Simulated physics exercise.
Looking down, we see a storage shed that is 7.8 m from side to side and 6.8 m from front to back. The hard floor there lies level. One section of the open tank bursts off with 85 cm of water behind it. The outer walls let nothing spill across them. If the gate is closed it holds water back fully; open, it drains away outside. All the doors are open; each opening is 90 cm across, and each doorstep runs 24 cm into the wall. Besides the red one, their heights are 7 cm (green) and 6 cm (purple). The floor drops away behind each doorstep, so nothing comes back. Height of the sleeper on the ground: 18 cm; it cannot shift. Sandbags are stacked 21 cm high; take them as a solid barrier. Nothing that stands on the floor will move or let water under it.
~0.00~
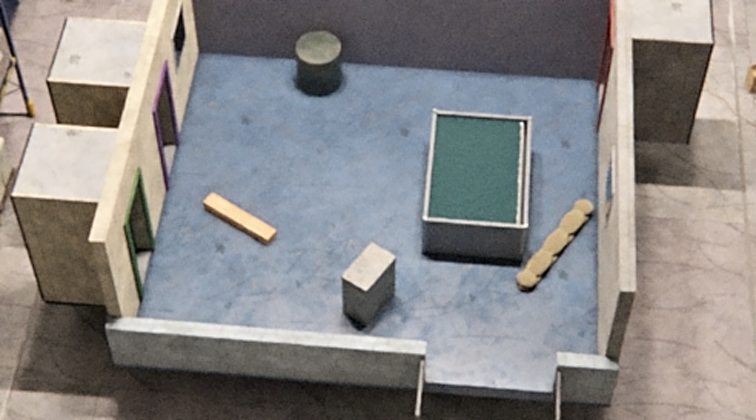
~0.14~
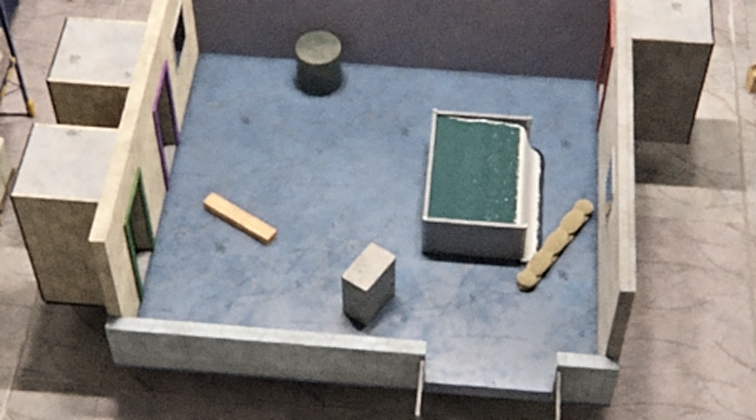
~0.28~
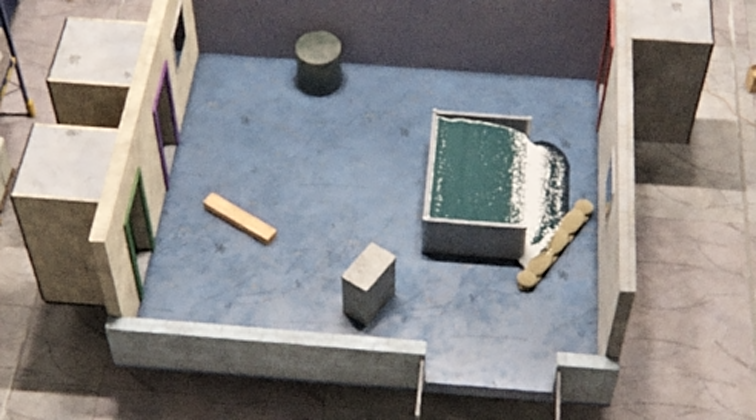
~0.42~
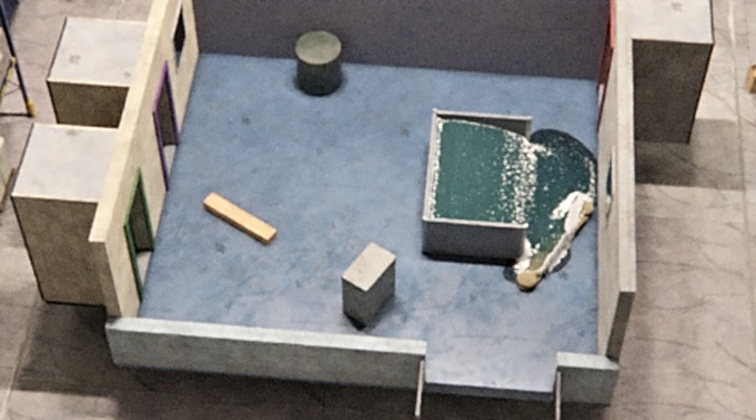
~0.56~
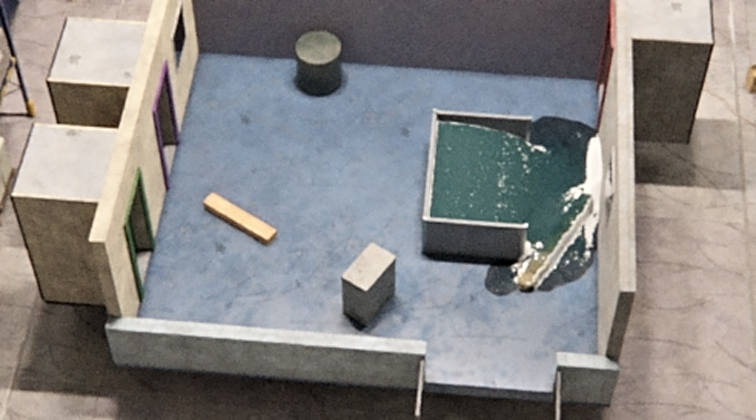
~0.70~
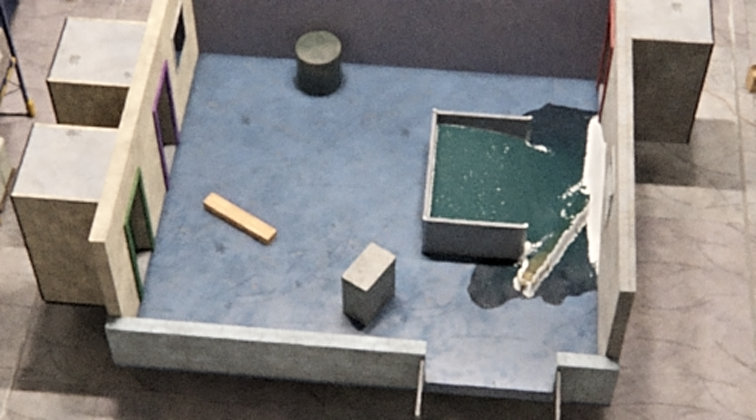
Green water bursting from the right side of an open tank, foaming over a sandbag row and spreading along the right wall.
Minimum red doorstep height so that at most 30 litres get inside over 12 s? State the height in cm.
Close to 24 cm.
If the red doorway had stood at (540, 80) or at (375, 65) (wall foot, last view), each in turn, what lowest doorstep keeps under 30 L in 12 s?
31 and 9.0 cm.
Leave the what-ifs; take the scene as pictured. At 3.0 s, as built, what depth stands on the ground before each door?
Lab note, cm: Red 28; green 0; purple 0.
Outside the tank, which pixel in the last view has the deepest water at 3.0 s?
Check close to (596, 93).
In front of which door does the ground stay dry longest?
The answer is the green one.
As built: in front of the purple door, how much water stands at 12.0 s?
It comes to about 7.5 centimetres deep.
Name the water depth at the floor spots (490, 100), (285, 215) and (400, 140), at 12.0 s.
The depths come to about 6, 7 and 5 cm.
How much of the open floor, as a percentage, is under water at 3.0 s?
Roughly 45 percent.
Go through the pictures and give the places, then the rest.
Still water, 85 cm deep, in the open tank at (479, 170); the red door at (605, 72) is dry, in the first picture.
The front is at (538, 252), 0.3 m from the gap at (523, 194); 0.5 m2 of floor is wet, 85 cm left at the back, in the second picture.
Water pours out at (523, 195) and has run 0.7 m, to (562, 224); about 16 cm deep outside, 80 cm at the back, in the third picture.
Water pours out at (523, 196) and has run 1.3 m, to (596, 200); about 16 cm deep outside, 72 cm at the back, in the fourth picture.
The gap is at (523, 196), the front 1.4 m out at (596, 135); the back of the open tank holds 71 cm, in the fifth picture.
The front is at (596, 116), 1.7 m from the gap at (523, 197); 5.2 m2 of floor is wet, 64 cm left at the back; 0.2 m in a straight line remain to the red door at (605, 72), in the sixth picture.
After 1.4 s water covers 20 % of the floor, deepest (60 cm) near (596, 211); 21 cm at the red door, 0 litres in over its 19 cm doorstep.
After 3.0 s water covers 45 % of the floor, deepest (35 cm) near (596, 93); 28 cm at the red door, 33 litres in over its 19 cm doorstep.
After 12.0 s water covers 95 % of the floor, deepest (10 cm) near (353, 300); 8 cm at the red door, 60 litres in over its 19 cm doorstep.
At the red door as built, the water arrived by 0.8 s and peaked near 28 cm at 3.0 s.
With a doorstep of 19.5 cm, 56 litres would have come in within the 12 s; with 26.5 cm, 23 litres. So under 30 litres takes about 24 cm.
